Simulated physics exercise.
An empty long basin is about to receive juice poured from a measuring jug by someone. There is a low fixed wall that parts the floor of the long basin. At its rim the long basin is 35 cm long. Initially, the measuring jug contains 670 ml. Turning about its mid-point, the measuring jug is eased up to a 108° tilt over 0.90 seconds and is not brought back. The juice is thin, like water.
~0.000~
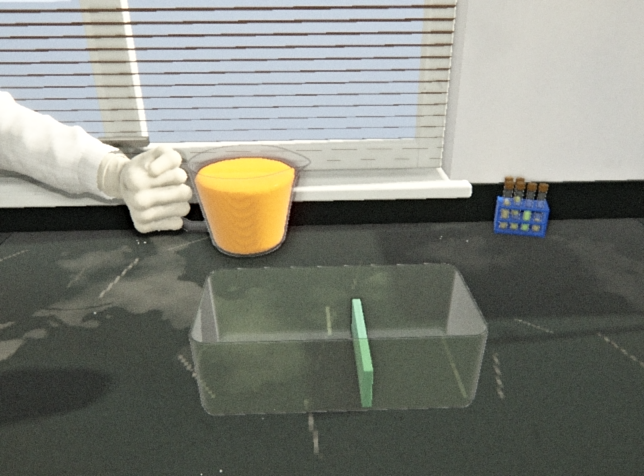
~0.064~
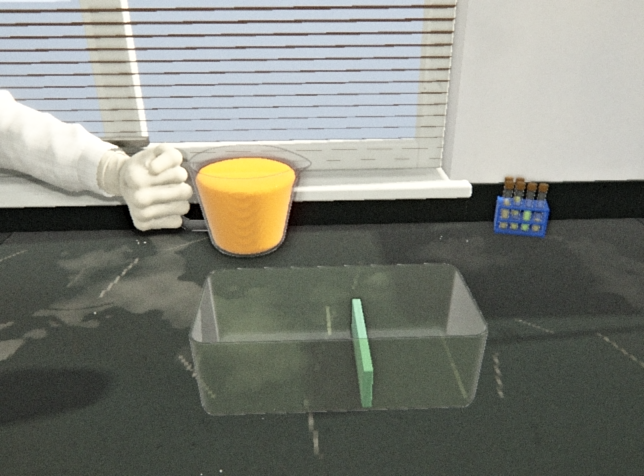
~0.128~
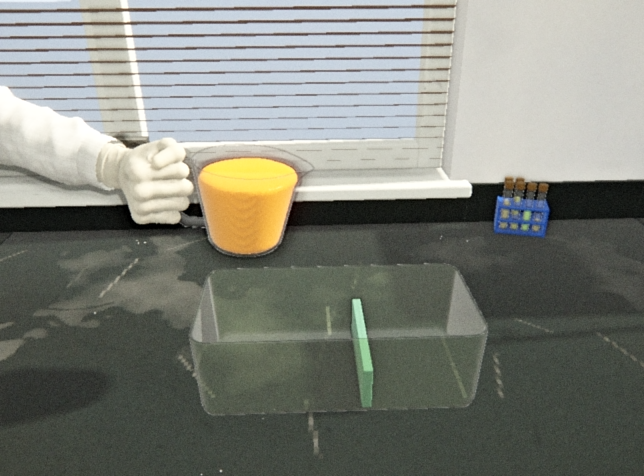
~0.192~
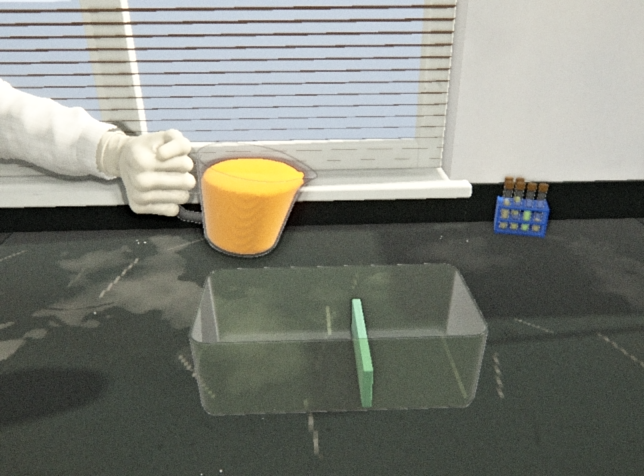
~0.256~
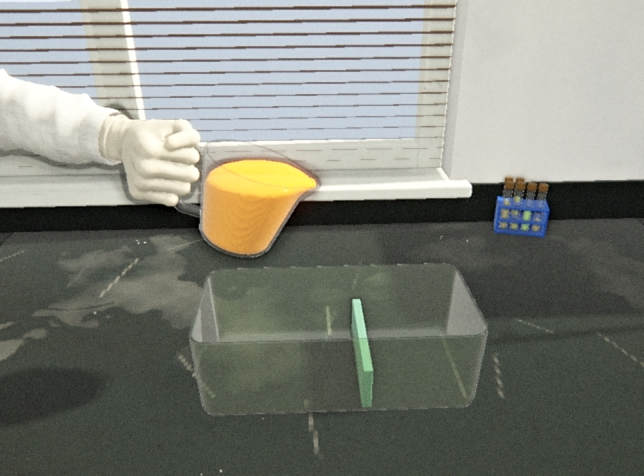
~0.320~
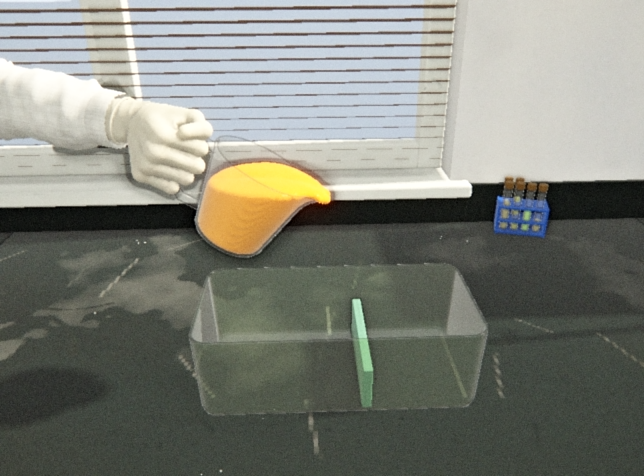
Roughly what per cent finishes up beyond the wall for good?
Roughly 31 per cent.
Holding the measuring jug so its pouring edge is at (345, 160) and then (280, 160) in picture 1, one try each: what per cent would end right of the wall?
The first try gives 80 percent and the second 5 percent.
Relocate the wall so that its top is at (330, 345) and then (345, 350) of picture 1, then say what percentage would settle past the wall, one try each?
The first gives near 85 per cent and the second near 70 per cent.
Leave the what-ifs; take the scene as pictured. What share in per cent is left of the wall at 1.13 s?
Left share: Approx. 66 %.
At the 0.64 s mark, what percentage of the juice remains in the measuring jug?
Some 42 per cent.
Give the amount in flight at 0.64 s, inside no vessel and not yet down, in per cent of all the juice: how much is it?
About 26 per cent.
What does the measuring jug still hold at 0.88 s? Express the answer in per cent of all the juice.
Roughly 3 percent remains.
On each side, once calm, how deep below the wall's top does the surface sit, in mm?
Near 46 mm for the left and near 50 mm for the right.
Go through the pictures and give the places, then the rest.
In the first picture, it leans 0°; its right rim is at (311, 161); the juice meets the walls at (196, 173) and (295, 171); the long basin's rim runs from (200, 304) to (471, 297); the wall's top is at (362, 333).
In the second picture, it leans 1°; its right rim is at (312, 162); the juice meets the walls at (197, 173) and (296, 172).
In the third picture, it leans 5°; its right rim is at (315, 167); the juice meets the walls at (199, 173) and (298, 173).
In the fourth picture, it leans 12°; its right rim is at (318, 174); the juice meets the walls at (203, 172) and (304, 175).
In the fifth picture, it leans 20°; its right rim is at (322, 185); the juice meets the walls at (207, 175) and (315, 178).
In the sixth picture, it leans 30°; its right rim is at (323, 197); the juice meets the walls at (209, 180) and (313, 187); 3 per cent is over the edge.
Then, 0.64 s in, the tilt is 88° and 41 per cent is still to pour, 9 is left of the wall and 23 right of it.
Then, 0.88 s in, the tilt is 108° and 3 per cent is still to pour, 61 is left of the wall and 30 right of it.
Then, 1.13 s in, the tilt is 108° and 0 per cent is still to pour, 67 is left of the wall and 31 right of it.
Then, 1.40 s in, the tilt is 108° and 0 per cent is still to pour, 67 is left of the wall and 31 right of it.
Finally, 67 per cent lies left of the wall, 31 right of it and 2 outside.
